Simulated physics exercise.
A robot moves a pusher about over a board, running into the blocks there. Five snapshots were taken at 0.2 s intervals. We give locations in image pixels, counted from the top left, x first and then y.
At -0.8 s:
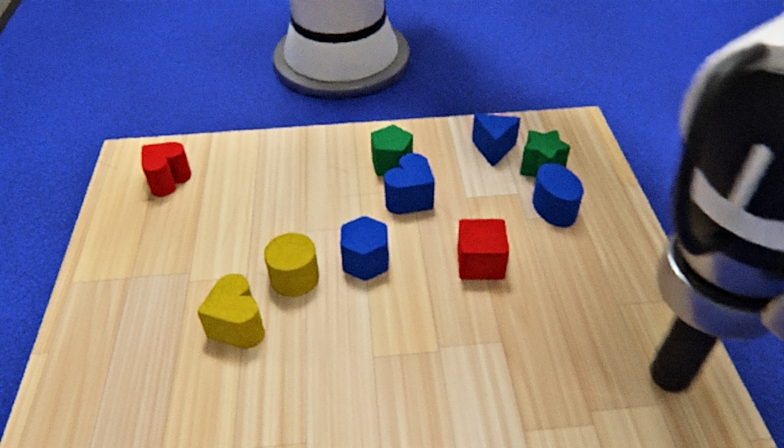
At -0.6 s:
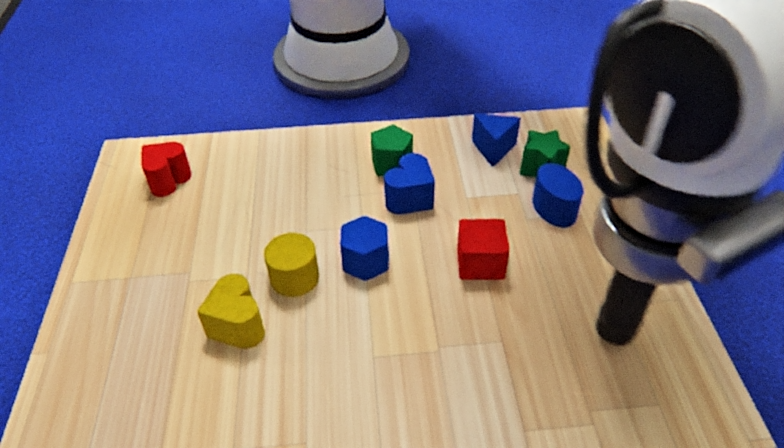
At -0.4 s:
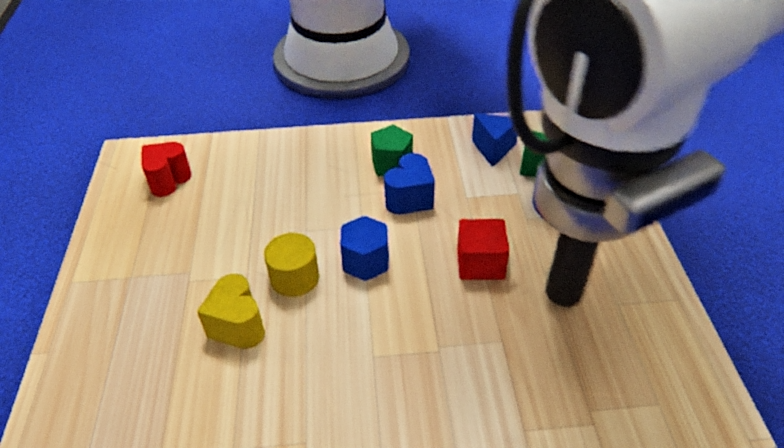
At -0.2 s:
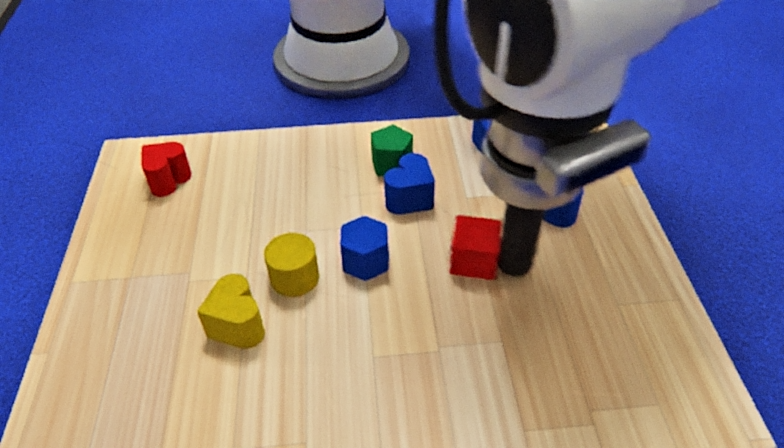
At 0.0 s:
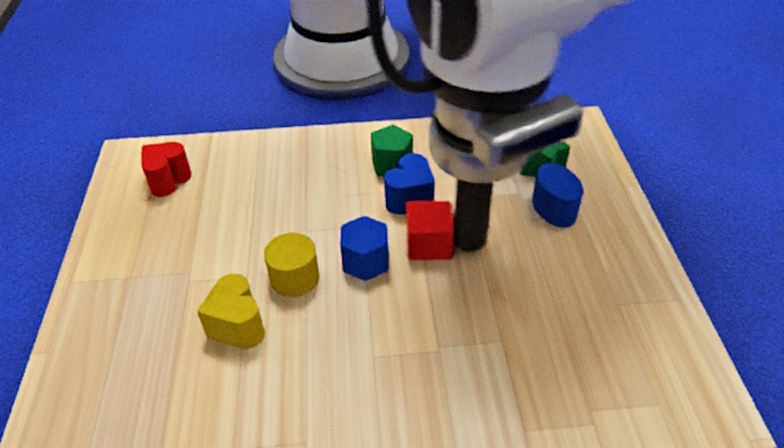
A light wooden board on a blue surface is seen from above at an angle by a still camera. Red and yellow hearts and a yellow cylinder sit left, a blue hexagon, blue heart, green pentagon and red cube nearer the middle, and blue and green blocks at upper right. A robot arm's black pusher sweeps leftward and away, pushing the cube toward the blue heart and hexagon.
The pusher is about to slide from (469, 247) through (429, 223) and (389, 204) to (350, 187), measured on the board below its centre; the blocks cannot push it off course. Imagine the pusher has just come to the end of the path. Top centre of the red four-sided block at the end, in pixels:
It should be at about (382, 207).
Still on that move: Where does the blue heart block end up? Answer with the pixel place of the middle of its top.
The blue heart block ends near (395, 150).
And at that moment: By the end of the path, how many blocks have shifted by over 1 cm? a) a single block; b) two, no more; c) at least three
I'll go with c - at least three.
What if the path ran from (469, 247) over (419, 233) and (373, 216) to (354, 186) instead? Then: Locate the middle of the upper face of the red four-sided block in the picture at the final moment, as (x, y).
It ends at (330, 198).
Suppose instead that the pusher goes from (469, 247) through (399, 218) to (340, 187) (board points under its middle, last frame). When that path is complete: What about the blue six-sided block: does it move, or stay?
Here's my answer: The blue six-sided block gets displaced.
What follows on the original path. One third of the way, pusher at (428, 216); blue six-sided block at (359, 236); red four-sided block at (392, 208), turned 35° anticlockwise.
Two thirds of the way, pusher at (388, 196); blue six-sided block at (357, 237); green pentagonal block at (388, 128), turned 30° anticlockwise; blue heart block at (395, 152), turned 40° clockwise; red four-sided block at (383, 207), turned 55° anticlockwise.
At the end, pusher at (349, 180); blue six-sided block at (357, 237); green pentagonal block at (388, 126), turned 30° anticlockwise; blue heart block at (395, 150), turned 40° clockwise; red four-sided block at (383, 207), turned 55° anticlockwise.
